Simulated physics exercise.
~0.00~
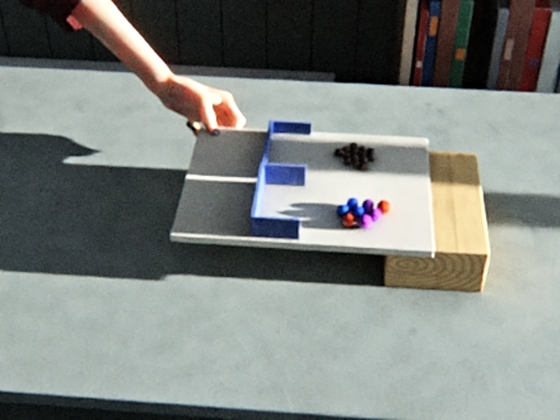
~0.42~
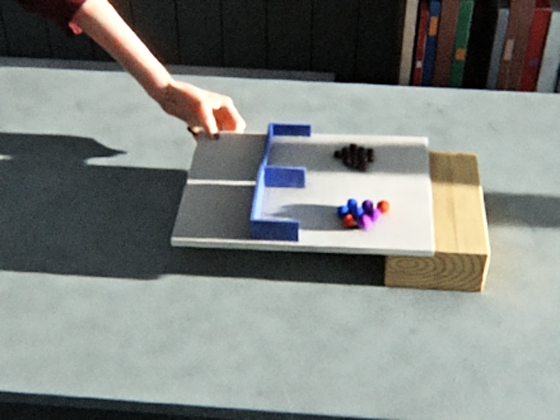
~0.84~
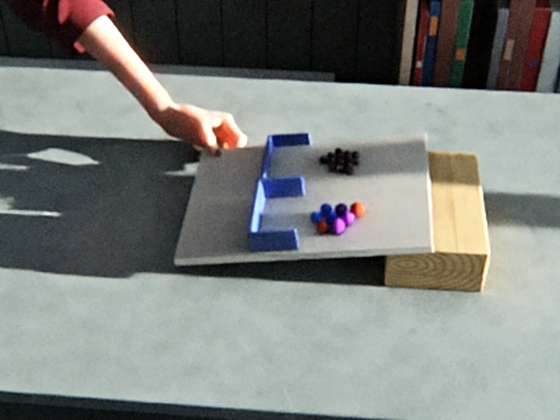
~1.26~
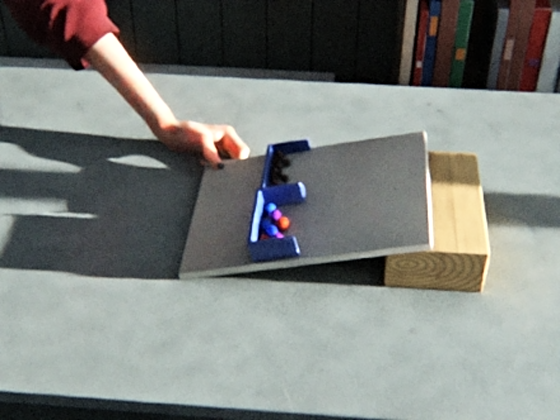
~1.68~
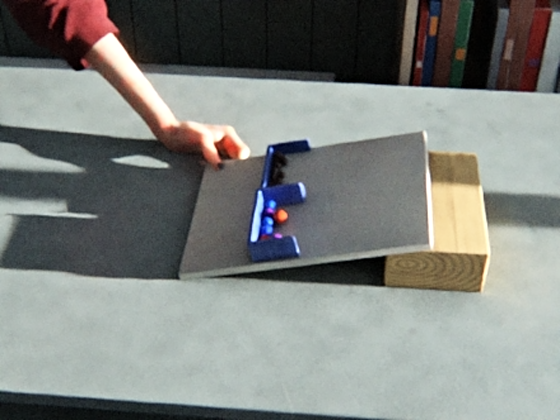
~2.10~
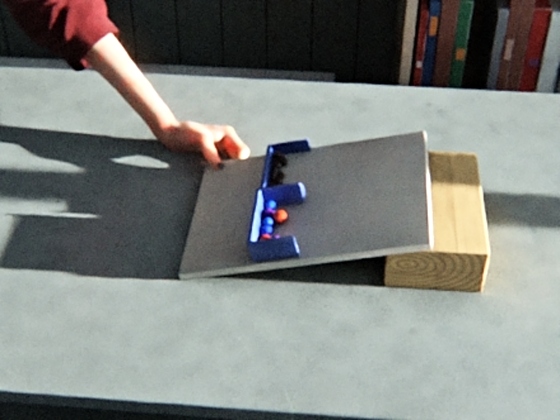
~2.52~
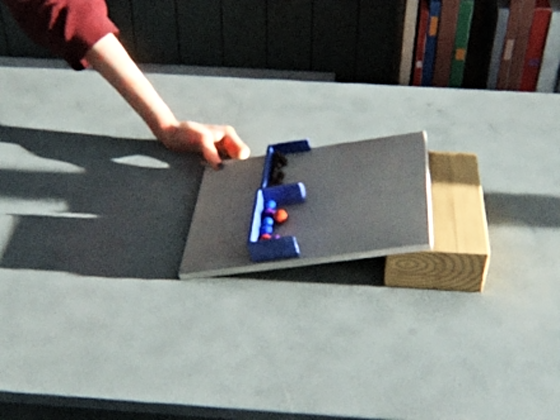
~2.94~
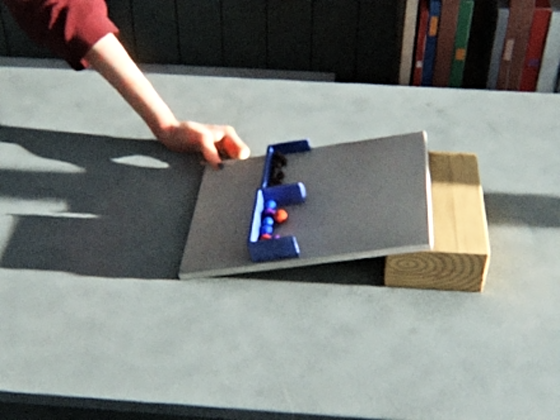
A hand in a dark red sleeve holds the left end of a pale board above a grey counter, seen from slightly above by a still camera. The board's right side rests on a wooden block, with dark wall panels and books behind. Two open-sided blue barriers face a heap of small black things at the back and a heap of blue, purple and orange balls nearer. The hand lowers the left end, and the board tilts. Both heaps slide left into their barriers. The near balls shift slightly, then everything stays still, gathered there, with the hand still at the board.
